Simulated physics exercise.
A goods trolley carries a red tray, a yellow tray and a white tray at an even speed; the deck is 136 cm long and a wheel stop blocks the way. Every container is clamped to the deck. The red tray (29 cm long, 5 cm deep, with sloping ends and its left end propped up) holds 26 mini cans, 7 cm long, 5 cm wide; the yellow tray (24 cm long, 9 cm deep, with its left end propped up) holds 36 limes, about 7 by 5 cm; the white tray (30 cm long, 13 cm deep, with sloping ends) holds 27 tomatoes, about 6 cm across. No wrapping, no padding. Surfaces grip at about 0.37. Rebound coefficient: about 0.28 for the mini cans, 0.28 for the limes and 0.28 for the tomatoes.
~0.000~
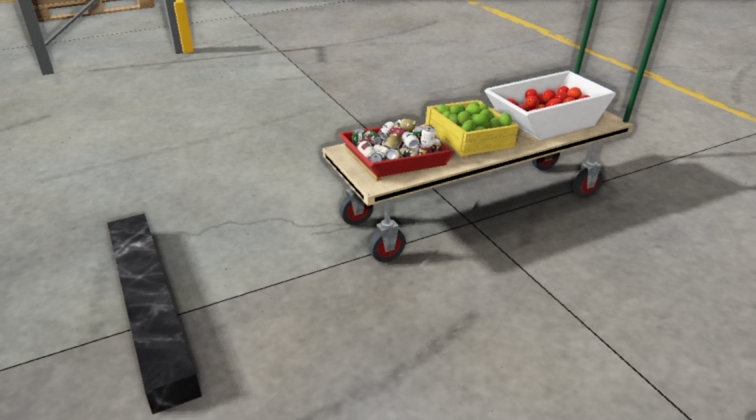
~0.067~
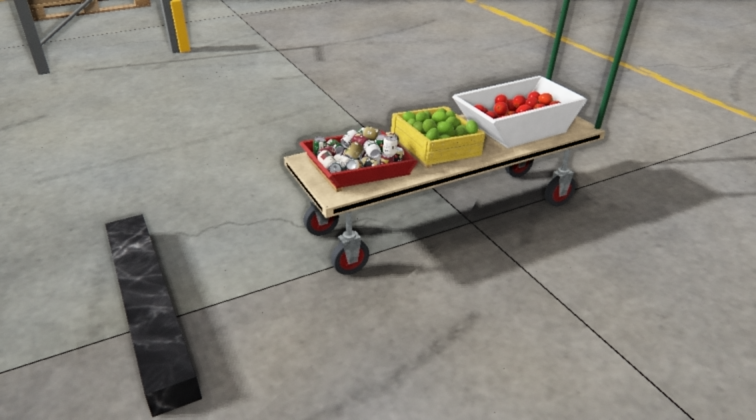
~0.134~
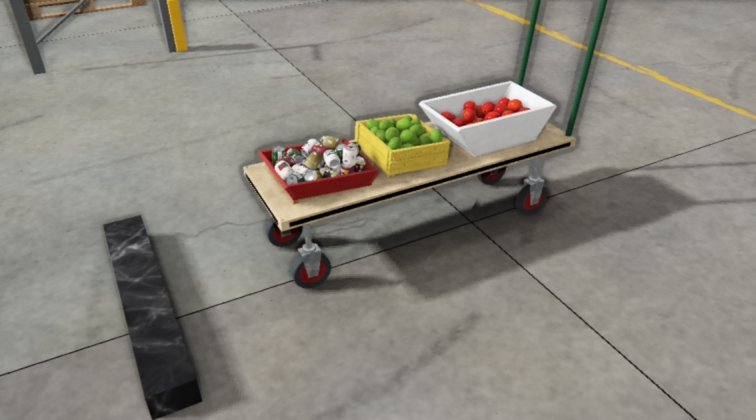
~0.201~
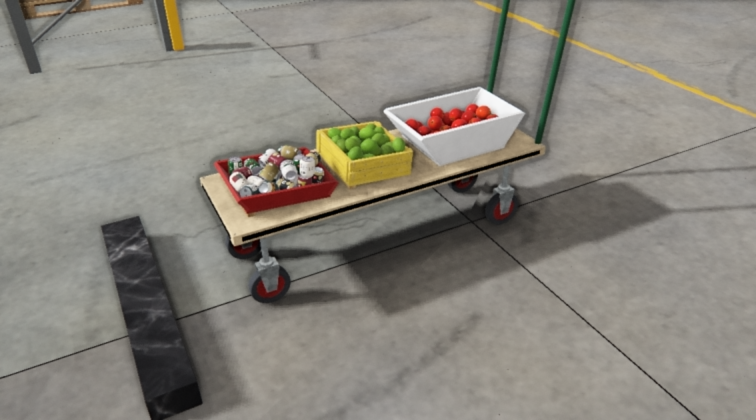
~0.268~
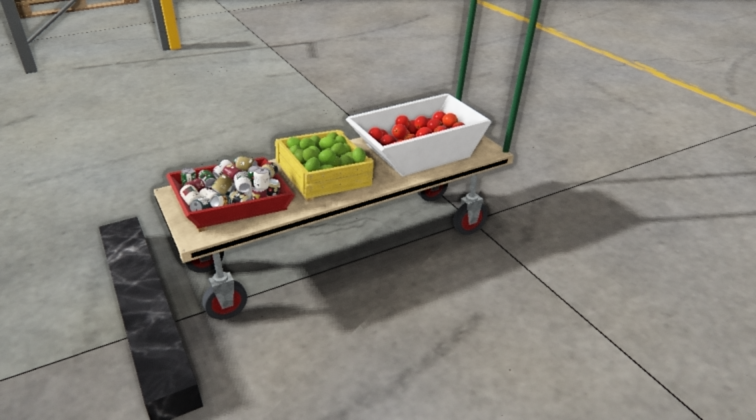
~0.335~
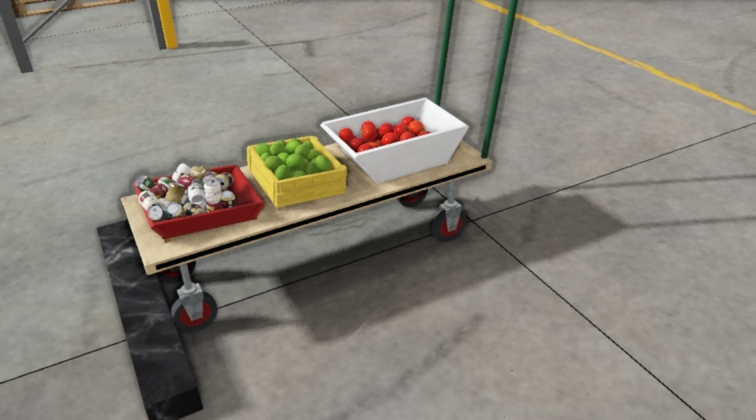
Trolley carrying a red tray of cans, a yellow tray of limes and a white tray of tomatoes rolling left to a black block.
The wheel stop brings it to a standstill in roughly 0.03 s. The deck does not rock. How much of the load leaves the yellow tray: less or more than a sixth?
Out of the yellow tray go less than a sixth of the limes.
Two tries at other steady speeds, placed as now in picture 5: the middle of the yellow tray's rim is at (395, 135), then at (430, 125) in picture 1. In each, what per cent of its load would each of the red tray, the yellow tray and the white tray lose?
Red tray 10 then 30, yellow tray 0 then 0, white tray 0 then 0 per cent.
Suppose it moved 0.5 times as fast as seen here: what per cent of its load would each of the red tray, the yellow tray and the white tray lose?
In that case red tray 10, yellow tray 0, white tray 0 per cent.
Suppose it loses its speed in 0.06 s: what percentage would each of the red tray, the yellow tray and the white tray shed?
Then red tray 50, yellow tray 0, white tray 10 per cent.
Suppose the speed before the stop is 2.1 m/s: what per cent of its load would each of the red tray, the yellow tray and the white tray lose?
In that case red tray 30, yellow tray 0, white tray 0 per cent.
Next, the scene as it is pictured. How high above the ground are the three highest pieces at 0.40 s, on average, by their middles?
Roughly 58 cm.
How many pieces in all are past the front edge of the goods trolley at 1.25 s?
Roughly 10.
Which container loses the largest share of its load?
The red tray.
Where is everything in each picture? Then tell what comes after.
In the first picture (each is followed by its nearest rim corner in this view; the camera moves round a little), yellow tray, (468, 133); white tray, (528, 113); 80 cm short of the stop; none out.
Yellow tray, (432, 141); white tray, (495, 120); 63 cm short of the stop, in the second picture.
Yellow tray, (393, 151); white tray, (460, 129); 46 cm short of the stop, in the third picture.
Yellow tray, (353, 161); white tray, (423, 137); 28 cm short of the stop, in the fourth picture.
Yellow tray, (309, 173); white tray, (383, 147); 11 cm short of the stop, in the fifth picture.
Yellow tray, (279, 181); white tray, (357, 154); stopped; none out, in the sixth picture.
After 0.40 s, red tray 24 in, 2 out, yellow tray 35 in, 1 out and white tray 27 in, 0 out.
After 0.52 s, red tray 18 in, 8 out, yellow tray 35 in, 1 out and white tray 25 in, 2 out.
After 0.75 s, red tray 16 in, 10 out, yellow tray 34 in, 2 out and white tray 23 in, 4 out.
Outcome (at 1.25 s), red tray 16 in, 10 out, yellow tray 34 in, 2 out and white tray 23 in, 4 out. Asked share, 2 of 36, 6 per cent.
